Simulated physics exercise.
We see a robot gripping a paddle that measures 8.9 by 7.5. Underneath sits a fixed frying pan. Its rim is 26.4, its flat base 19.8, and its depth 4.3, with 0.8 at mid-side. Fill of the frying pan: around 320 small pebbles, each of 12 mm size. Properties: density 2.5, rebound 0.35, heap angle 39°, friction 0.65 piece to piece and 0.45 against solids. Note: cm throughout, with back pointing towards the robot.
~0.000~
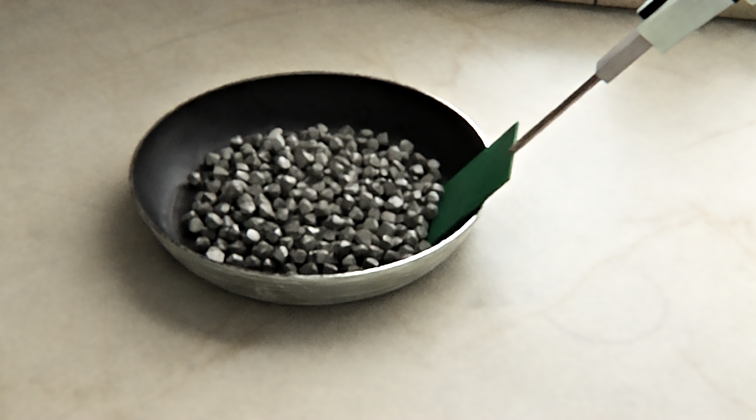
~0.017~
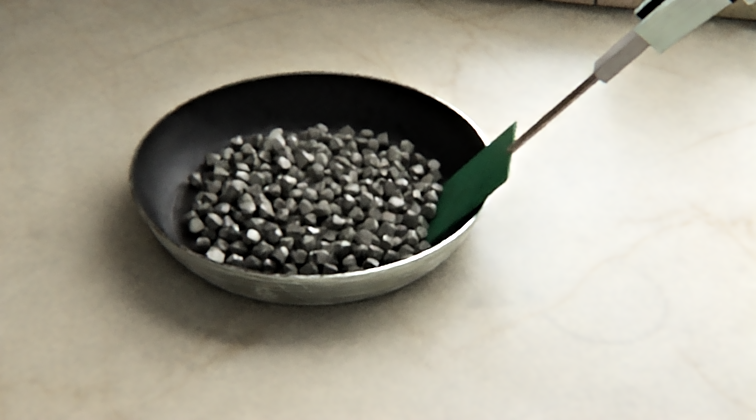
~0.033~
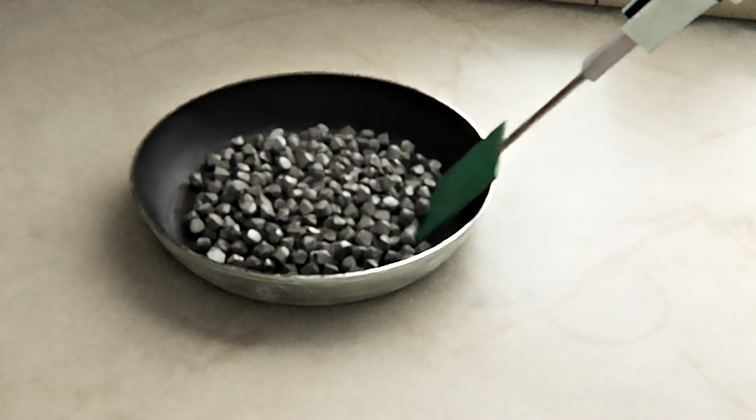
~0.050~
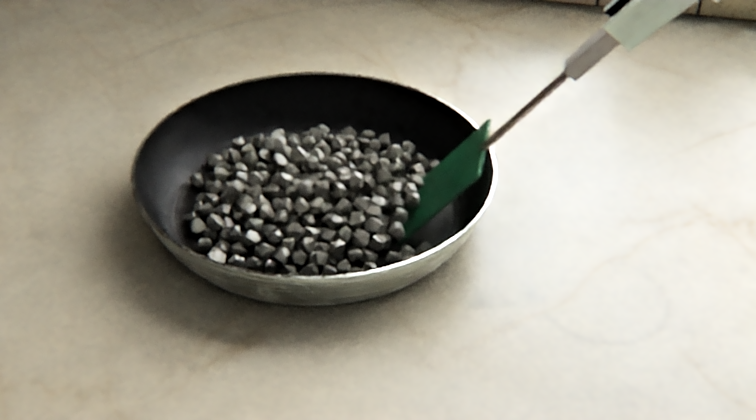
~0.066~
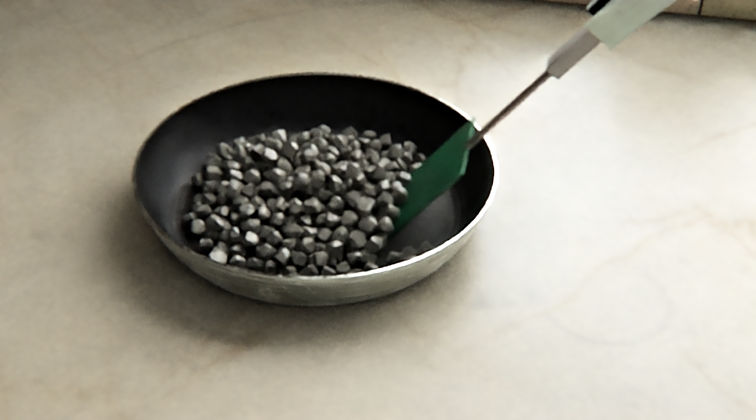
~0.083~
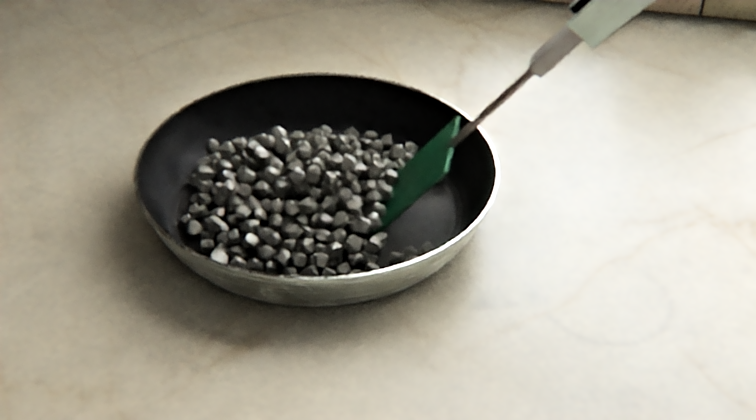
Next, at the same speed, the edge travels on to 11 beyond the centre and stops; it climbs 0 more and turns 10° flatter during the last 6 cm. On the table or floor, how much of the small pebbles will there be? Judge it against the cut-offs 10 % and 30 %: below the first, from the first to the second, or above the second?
From 10 to 30 %.
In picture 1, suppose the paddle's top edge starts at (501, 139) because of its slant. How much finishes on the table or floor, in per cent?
25 percent or thereabouts.
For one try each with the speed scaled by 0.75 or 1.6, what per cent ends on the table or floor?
Roughly 15 percent for the first try, 30 percent for the second.
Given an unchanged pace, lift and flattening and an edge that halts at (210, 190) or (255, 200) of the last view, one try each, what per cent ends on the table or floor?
I'd say some 5 per cent, then some 0 per cent.
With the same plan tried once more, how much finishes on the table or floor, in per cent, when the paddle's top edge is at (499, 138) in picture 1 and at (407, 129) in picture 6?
Roughly 35 percent ends up there.
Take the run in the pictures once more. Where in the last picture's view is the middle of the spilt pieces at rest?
Approximately at (107, 184).
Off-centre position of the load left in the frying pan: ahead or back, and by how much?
Ahead of centre, roughly 4.0 centimetres.
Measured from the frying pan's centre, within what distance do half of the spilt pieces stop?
Close to 18 cm from the centre.
By 0.16 s, sloping 52°, highest piece 5 above the table; 316 in the frying pan.
By 0.23 s, sloping 49°, highest piece 5 above the table; 316 in the frying pan.
By 0.47 s, sloping 42°, highest piece 6 above the table; 246 in the frying pan, 57 on the table or floor, 13 on the blade or in flight.
By 1.52 s, sloping 42°, highest piece 5 above the table; 244 in the frying pan, 72 on the table or floor.
Final count, 244 in the frying pan, 72 on the table or floor. That is 23 % on the table or floor.
